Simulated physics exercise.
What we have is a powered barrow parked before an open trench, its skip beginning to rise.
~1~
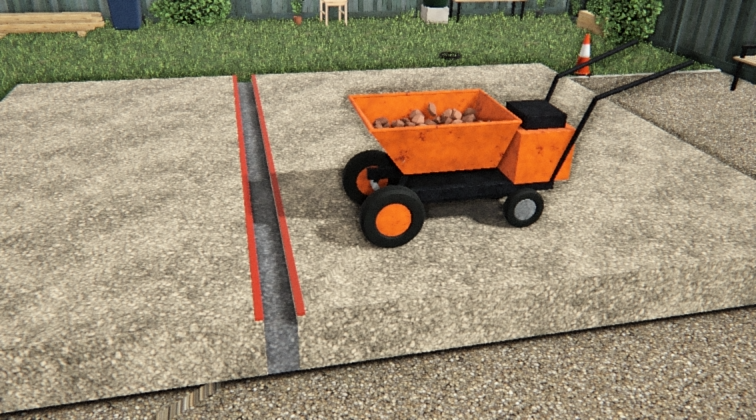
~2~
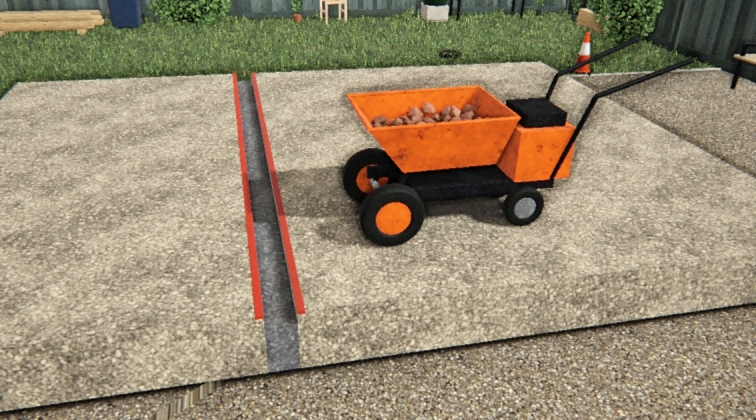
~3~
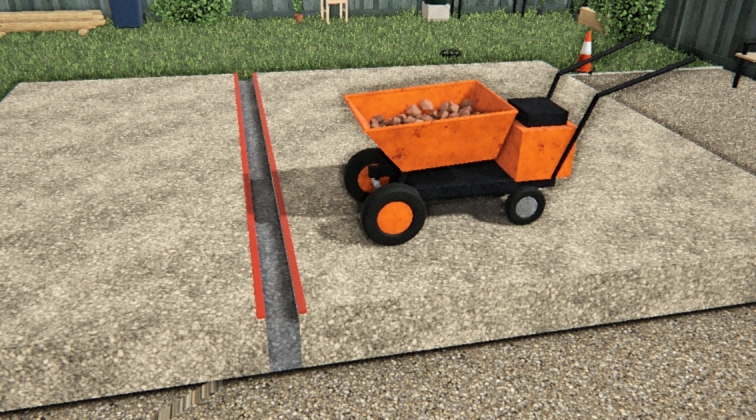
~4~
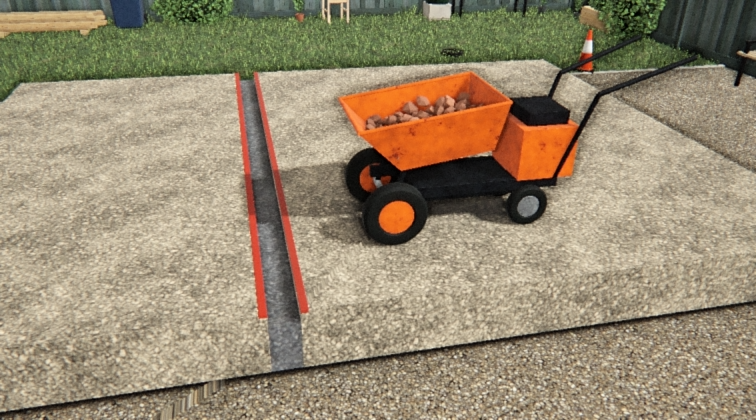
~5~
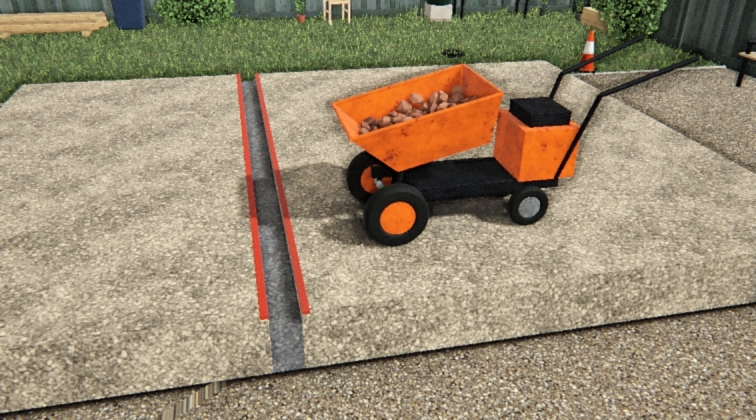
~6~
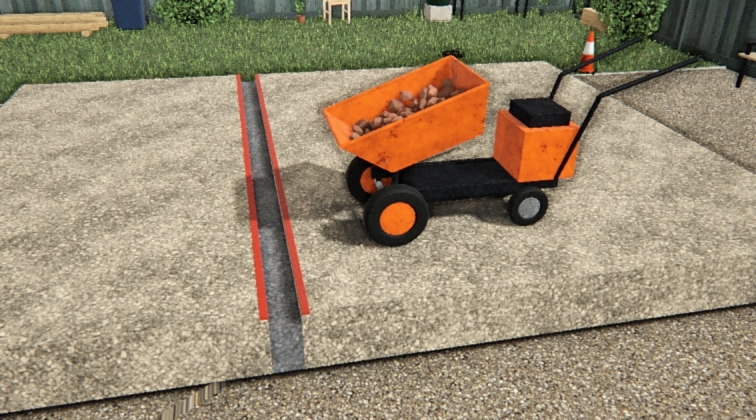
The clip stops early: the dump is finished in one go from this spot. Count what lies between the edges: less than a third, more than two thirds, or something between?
It catches between a third and two thirds.
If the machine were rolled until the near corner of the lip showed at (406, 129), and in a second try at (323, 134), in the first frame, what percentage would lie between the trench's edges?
First some 40, then 0 per cent.
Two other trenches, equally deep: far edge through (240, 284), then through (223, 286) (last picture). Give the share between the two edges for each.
In turn 80 and 90 in a hundred.
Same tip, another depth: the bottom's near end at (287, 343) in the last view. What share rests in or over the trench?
About 70 per cent.
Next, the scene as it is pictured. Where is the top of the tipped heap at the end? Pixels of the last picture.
At about (272, 215).
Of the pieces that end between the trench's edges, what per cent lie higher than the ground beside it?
Close to 55 per cent.
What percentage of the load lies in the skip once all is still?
Close to 0 per cent.
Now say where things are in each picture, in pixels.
In the first picture, lip of the skip at (371, 131), level; top of the load at (432, 128), lumps of rubble; first edge of the trench at (294, 278); far edge at (255, 282), the trench under half as wide as the skip, and about half as deep as wide.
In the second picture, lip of the skip at (369, 130), level; top of the load at (444, 120).
In the third picture, lip of the skip at (366, 131), tipped barely; top of the load at (454, 117).
In the fourth picture, lip of the skip at (360, 134), tipped a little; top of the load at (450, 112).
In the fifth picture, lip of the skip at (352, 140), tipped a little; top of the load at (448, 112).
In the sixth picture, lip of the skip at (341, 147), tipped clearly; top of the load at (444, 97); first edge of the trench at (299, 277); far edge at (260, 281).
Soon after the last picture, skip tipped steeply; all in the skip.
A little later, skip tipped right over; most in the skip; a stray few short of the trench; a small part in or heaped over the trench; a stray few beyond it; a stray few falling.
Later still, skip tipped right over; a small part in the skip; a small part short of the trench; about half in or heaped over the trench; about a quarter beyond it.
By the end, skip tipped right over; a stray few in the skip; a small part short of the trench; about half in or heaped over the trench; about a third beyond it.
